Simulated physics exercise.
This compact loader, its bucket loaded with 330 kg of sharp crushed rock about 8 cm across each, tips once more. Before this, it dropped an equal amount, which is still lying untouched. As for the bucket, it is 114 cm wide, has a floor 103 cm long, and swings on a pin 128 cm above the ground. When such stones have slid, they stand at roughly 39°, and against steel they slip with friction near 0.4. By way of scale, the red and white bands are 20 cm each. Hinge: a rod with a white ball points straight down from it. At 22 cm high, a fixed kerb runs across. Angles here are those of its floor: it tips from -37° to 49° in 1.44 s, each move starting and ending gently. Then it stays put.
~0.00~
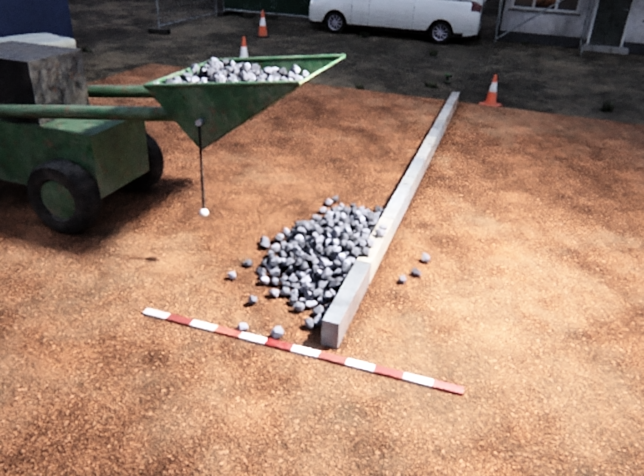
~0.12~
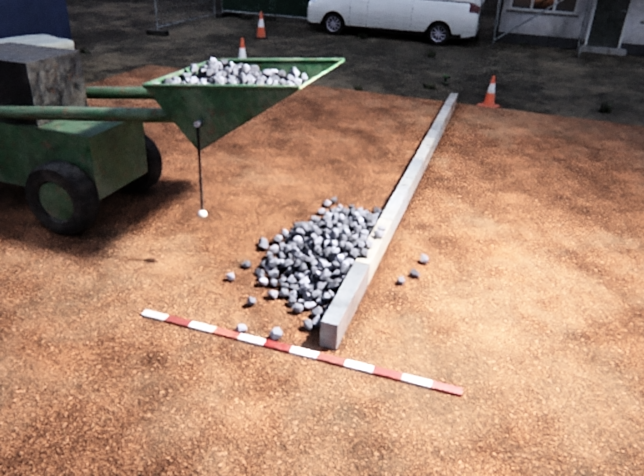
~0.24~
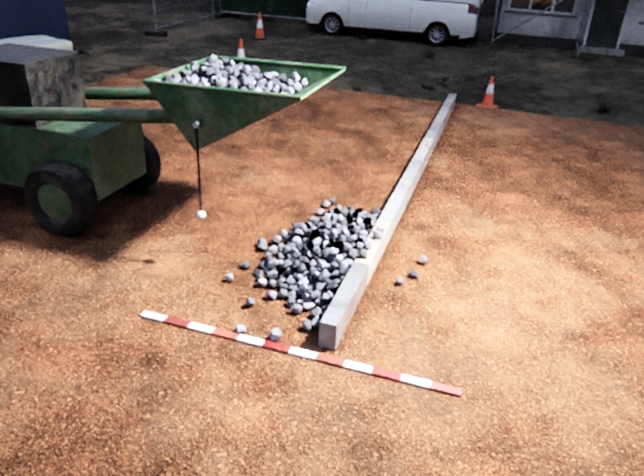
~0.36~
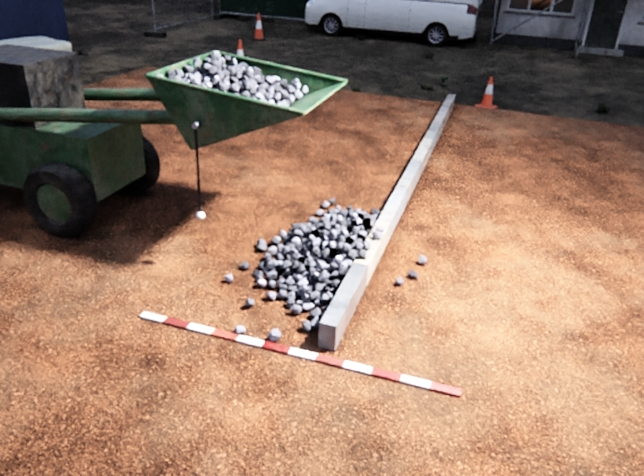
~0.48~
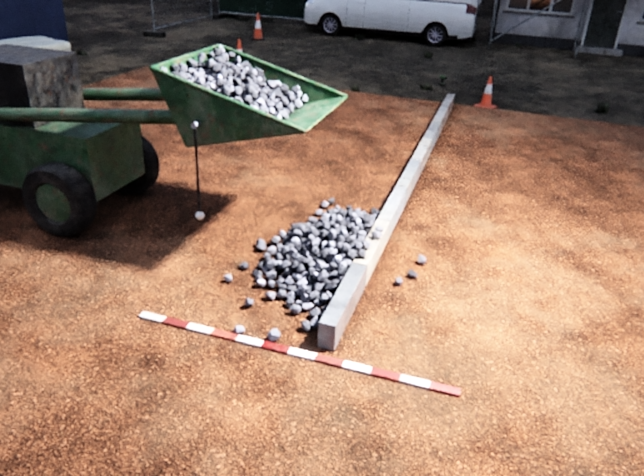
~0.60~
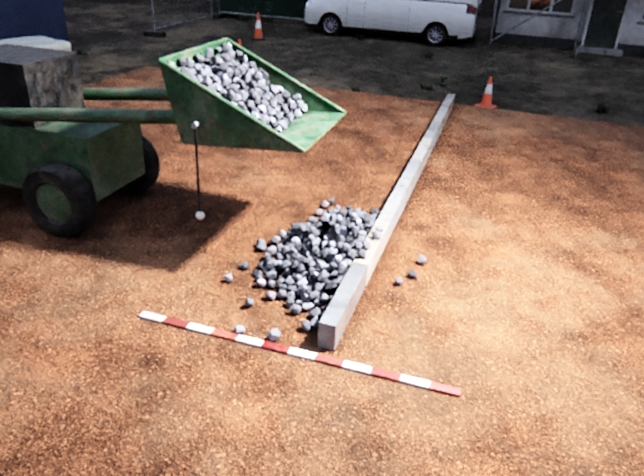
A green loader bucket filled with grey stones slowly tilts, its right lip lowering as the stones shift within it, while below, an earlier heap of stones lies still against a long pale kerb on orange-brown ground.
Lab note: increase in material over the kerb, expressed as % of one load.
Increase: 1 %.
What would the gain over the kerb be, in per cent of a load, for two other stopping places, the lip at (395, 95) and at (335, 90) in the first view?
The first would add around 75 per cent, the second around 10 per cent.
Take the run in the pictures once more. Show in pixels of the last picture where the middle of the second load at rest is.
Middle: Approx. (302, 236) px.
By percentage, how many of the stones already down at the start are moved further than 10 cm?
Some 0 percent, give or take.
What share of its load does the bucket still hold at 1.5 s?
Around 40 in a hundred.
After 1.1 s the floor is at 36°; in per cent of one load, 100 in the bucket, 99 on this side of the kerb, 1 over the kerb; the foremost stones are at (385, 253).
After 1.5 s the floor is at 49°; in per cent of one load, 41 in the bucket, 159 on this side of the kerb, 1 over the kerb; the foremost stones are at (385, 253).
After 1.9 s the floor is at 49°; in per cent of one load, 0 in the bucket, 199 on this side of the kerb, 1 over the kerb; the foremost stones are at (391, 246).
After 4.6 s the floor is at 49°; in per cent of one load, 0 in the bucket, 199 on this side of the kerb, 1 over the kerb; the foremost stones are at (403, 257). Net gain over the kerb, 1.
